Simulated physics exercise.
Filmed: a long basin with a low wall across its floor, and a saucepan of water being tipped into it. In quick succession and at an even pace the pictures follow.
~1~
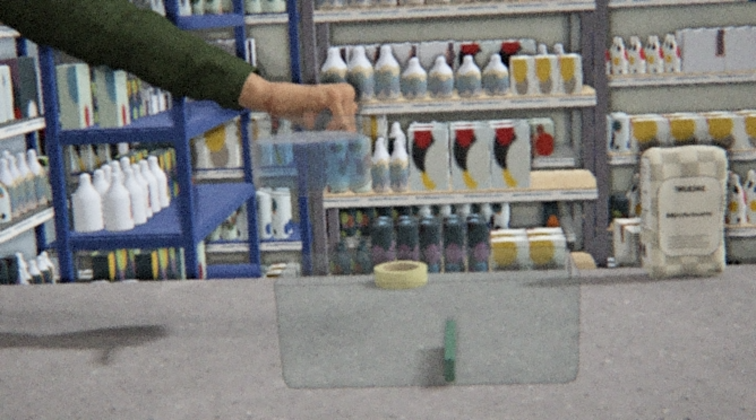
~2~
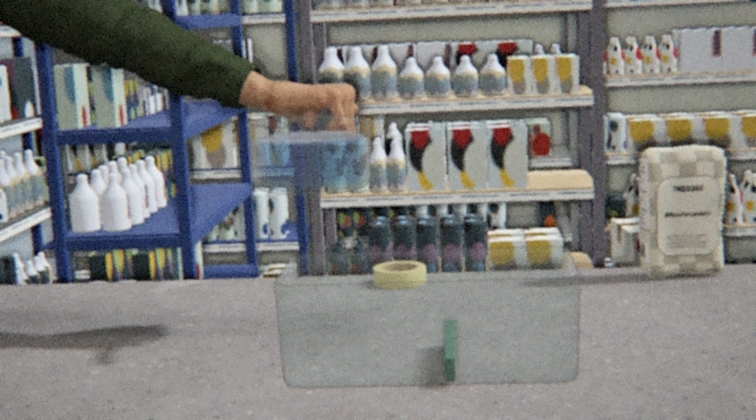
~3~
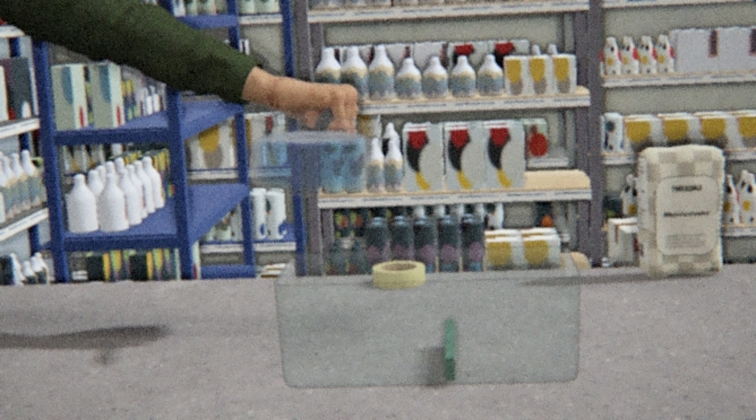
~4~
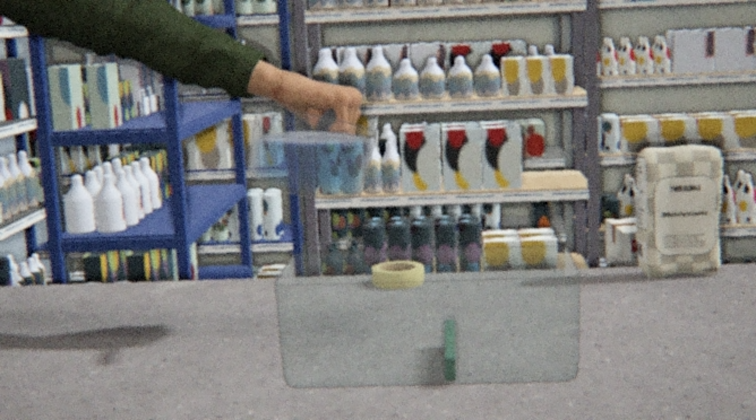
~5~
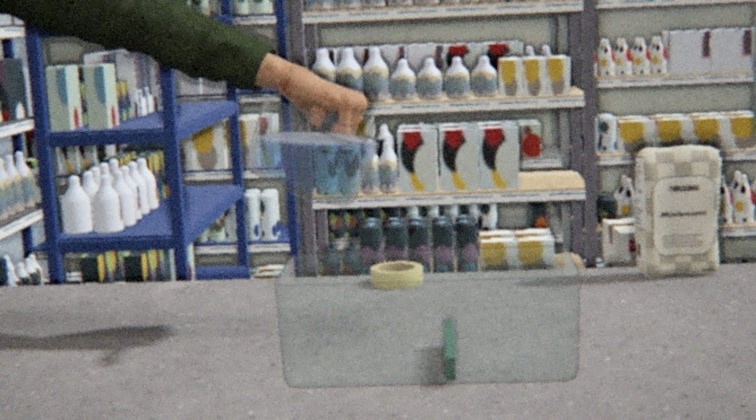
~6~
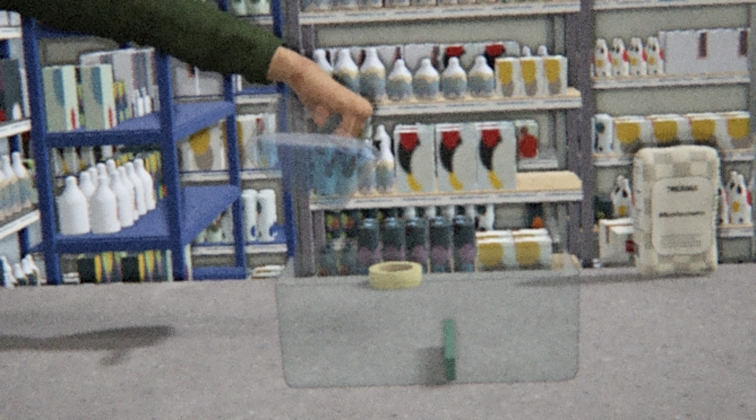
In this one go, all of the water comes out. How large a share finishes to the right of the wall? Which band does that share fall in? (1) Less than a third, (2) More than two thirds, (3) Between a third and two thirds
Less than a third (1).
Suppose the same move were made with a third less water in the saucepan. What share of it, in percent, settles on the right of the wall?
The share comes to some 15 parts in a hundred.
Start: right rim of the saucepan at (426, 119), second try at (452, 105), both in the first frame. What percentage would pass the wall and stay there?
You'd get 70 percent from the first and 70 percent from the second.
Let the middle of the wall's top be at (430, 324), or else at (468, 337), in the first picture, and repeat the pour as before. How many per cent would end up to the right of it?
My guess is some 35 percent the first time and some 20 percent the second.
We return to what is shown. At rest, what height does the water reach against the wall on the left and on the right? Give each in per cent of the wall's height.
Left side 70 percent, right side 30 percent.
A moment on, the saucepan is tipped on its side and 31 per cent is still to pour, 23 is left of the wall and 0 right of it.
Next, the saucepan is tipped on its side and 9 per cent is still to pour, 71 is left of the wall and 11 right of it.
Then the saucepan is tipped on its side and 3 per cent is still to pour, 73 is left of the wall and 16 right of it.
Later the saucepan is tipped on its side and 1 per cent is still to pour, 77 is left of the wall and 18 right of it.
Finally, 75 per cent lies left of the wall, 21 right of it and 4 outside.
